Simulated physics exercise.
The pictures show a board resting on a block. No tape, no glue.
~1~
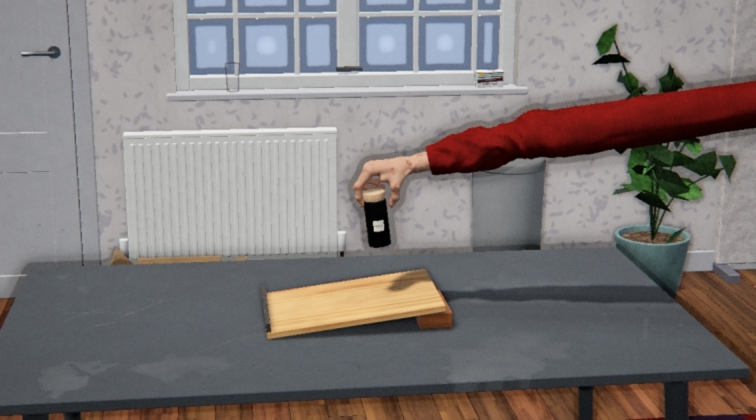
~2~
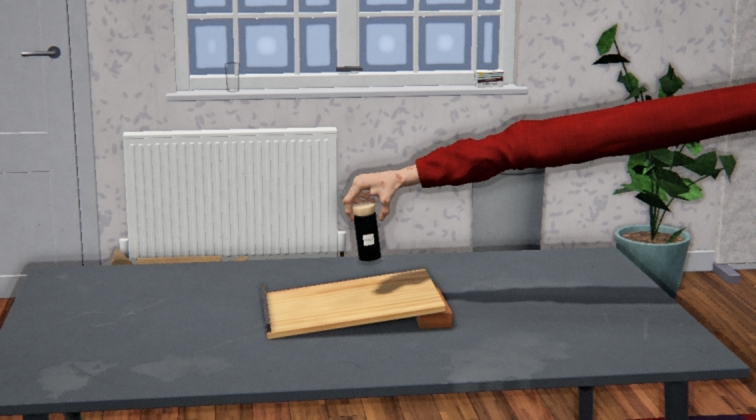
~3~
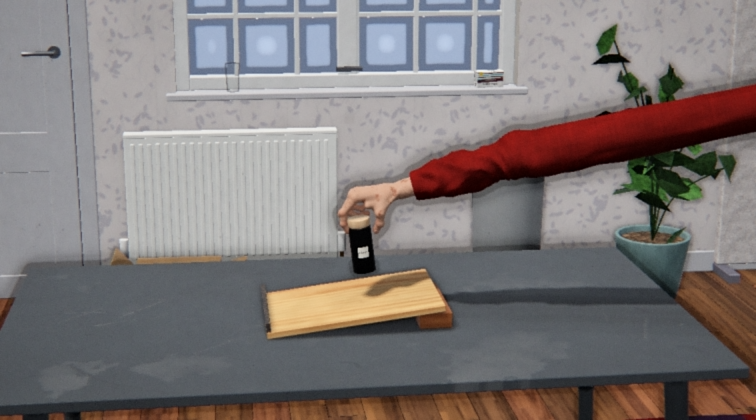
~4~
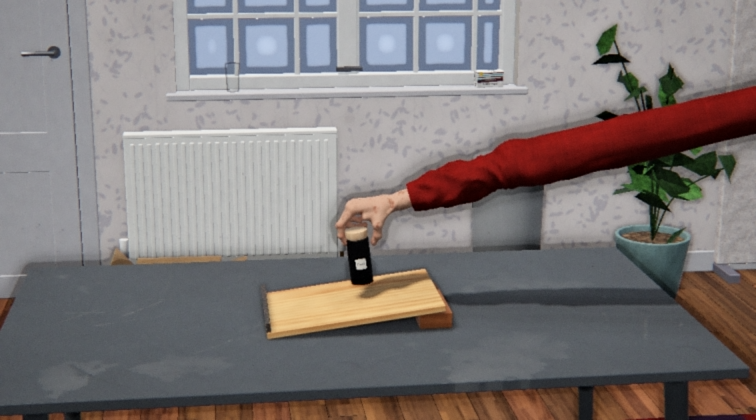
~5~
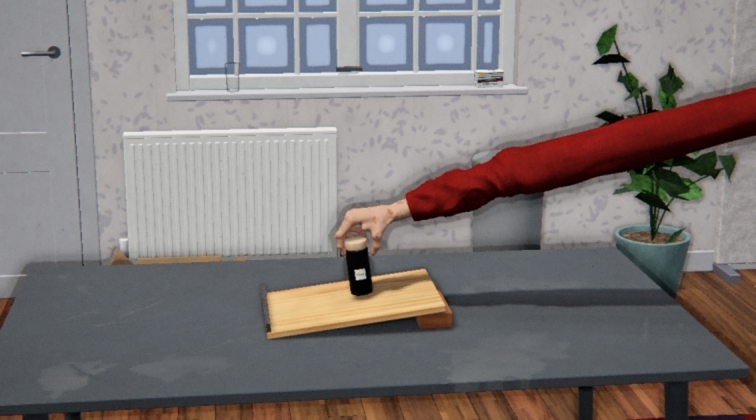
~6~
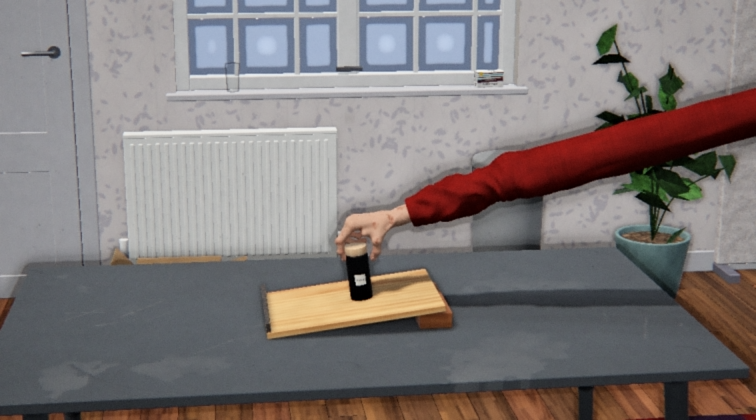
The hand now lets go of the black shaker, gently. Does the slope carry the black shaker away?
The black shaker remains at rest.
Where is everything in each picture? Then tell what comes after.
In the first frame, coming down; black shaker (377, 218).
In the second frame, coming down; black shaker (367, 231).
In the third frame, coming down; black shaker (361, 245).
In the fourth frame, coming down; black shaker (359, 256).
In the fifth frame, coming down; black shaker (359, 266).
In the sixth frame, set down, still held; black shaker (359, 272).
Then, 0.30 s after the last picture, nothing has stirred.
Then, 0.70 s after the last picture, black shaker resting near (359, 272).
At rest, it is in place. Seen from the same camera at the end, black shaker near (359, 272). The black shaker stays where it is put.
